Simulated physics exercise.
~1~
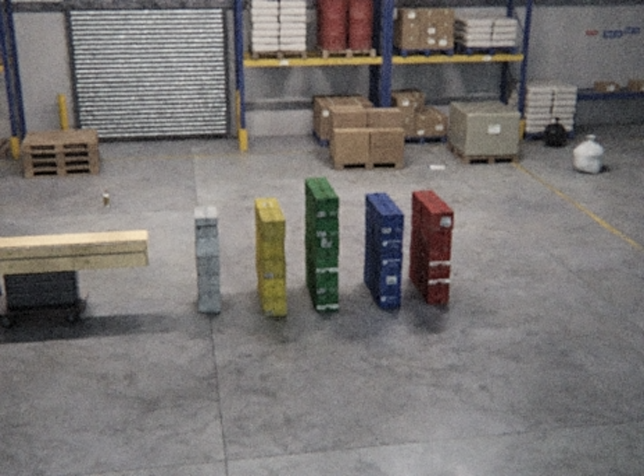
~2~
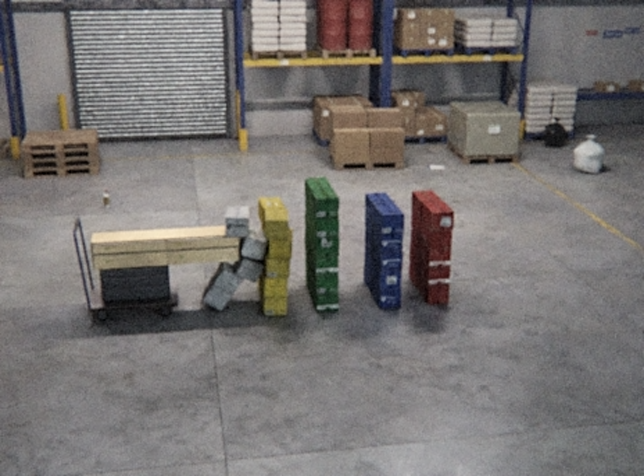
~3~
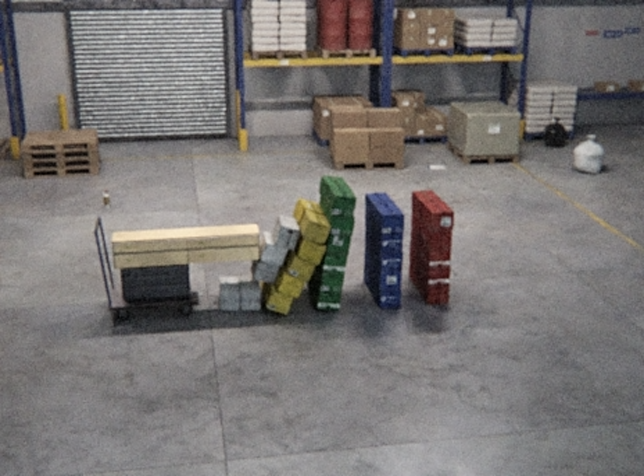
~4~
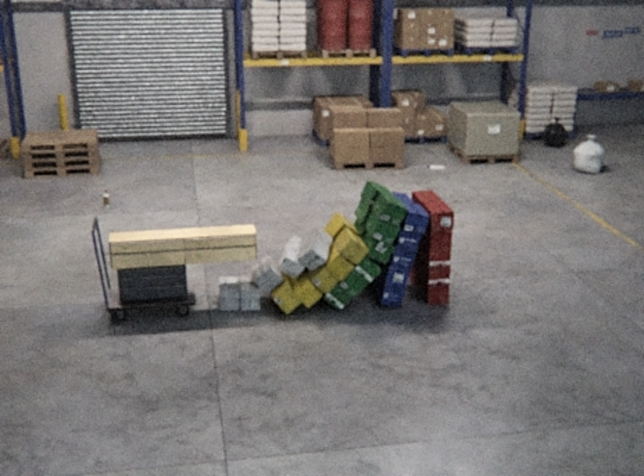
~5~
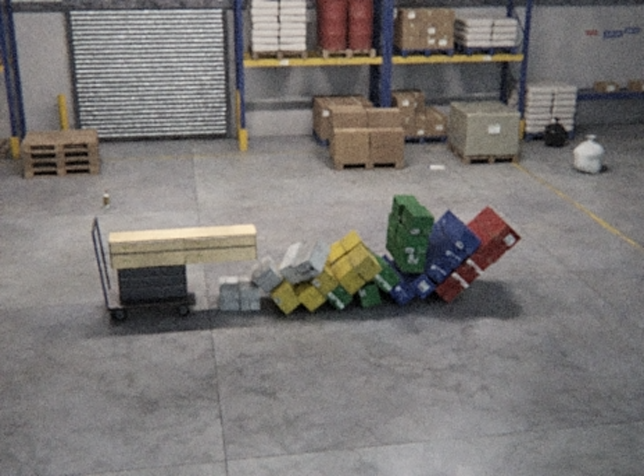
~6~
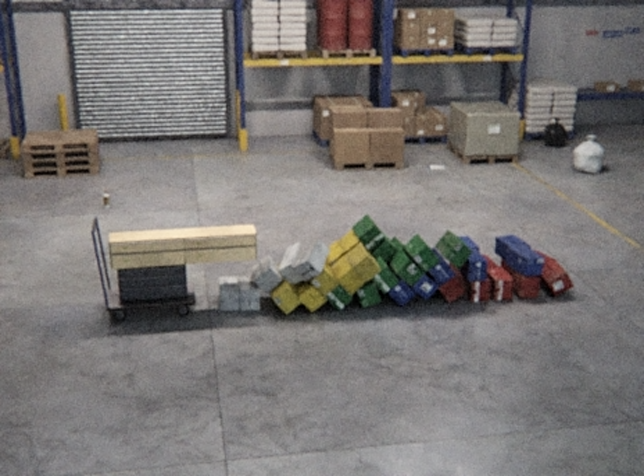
A trolley carrying long pale planks rolled in from the left and knocked into a grey stack of boxes, which crumpled against the yellow one, toppling the green, blue and red stacks rightward in turn until all lay in a jumbled heap across the warehouse floor.
